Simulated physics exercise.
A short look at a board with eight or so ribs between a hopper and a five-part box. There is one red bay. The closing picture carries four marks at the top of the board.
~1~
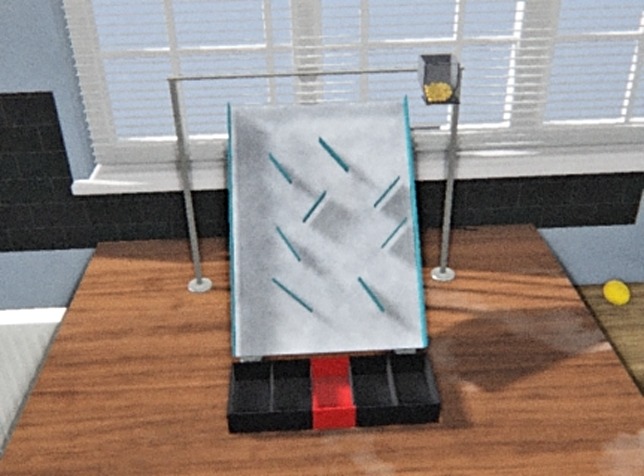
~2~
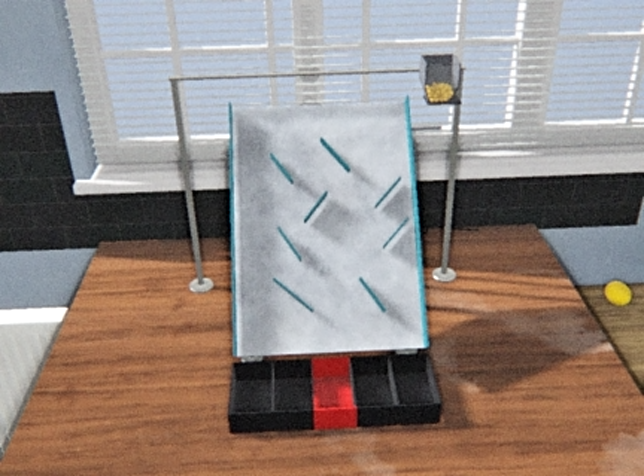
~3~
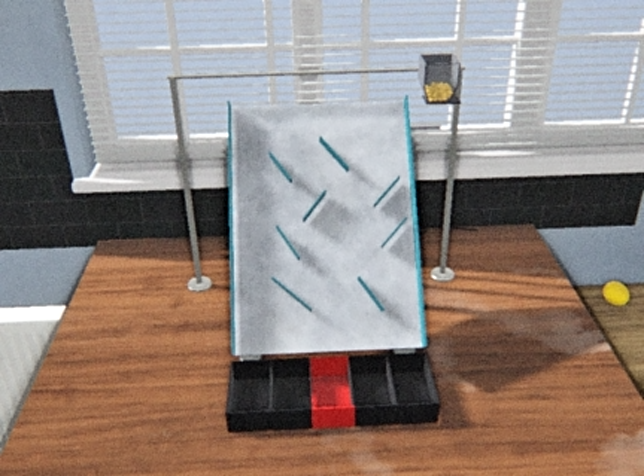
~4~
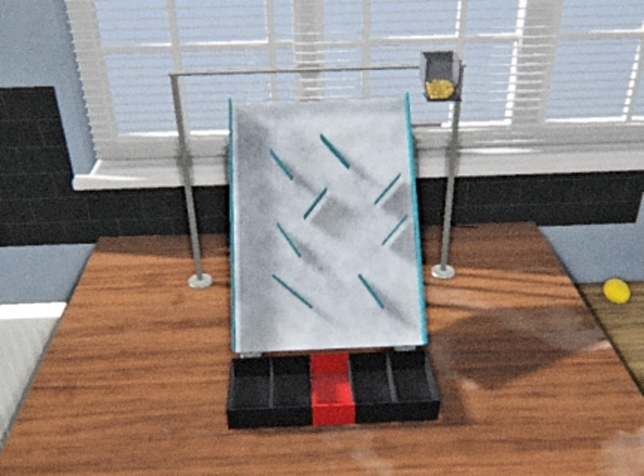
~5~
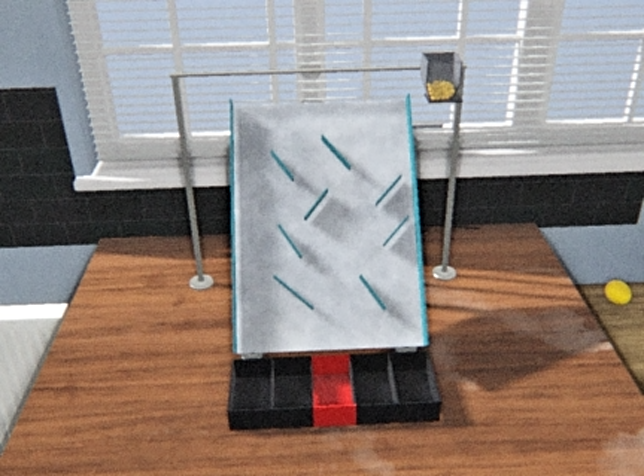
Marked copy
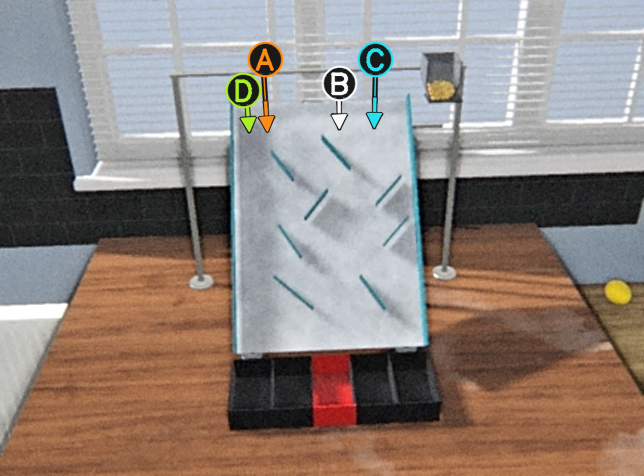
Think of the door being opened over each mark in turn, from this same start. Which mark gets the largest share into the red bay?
Mark C.
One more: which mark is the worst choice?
The answer is D.
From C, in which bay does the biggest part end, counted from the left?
It is the third one.
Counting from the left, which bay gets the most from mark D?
The first.
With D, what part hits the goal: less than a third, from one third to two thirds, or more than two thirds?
Less than a third.
On the marked copy, mark A meets the board at (267, 126); mark B meets the board at (339, 123); mark C meets the board at (374, 122); mark D meets the board at (248, 126).
If A is chosen, close to a third in the red bay, close to half in other bays, close to a quarter outside the box.
If B is chosen, close to a third in the red bay, close to half in other bays, a small share outside the box.
If C is chosen, close to half in the red bay, close to a quarter in other bays, close to a quarter outside the box.
If D is chosen, only a few in the red bay, the bulk in other bays, close to a quarter outside the box.
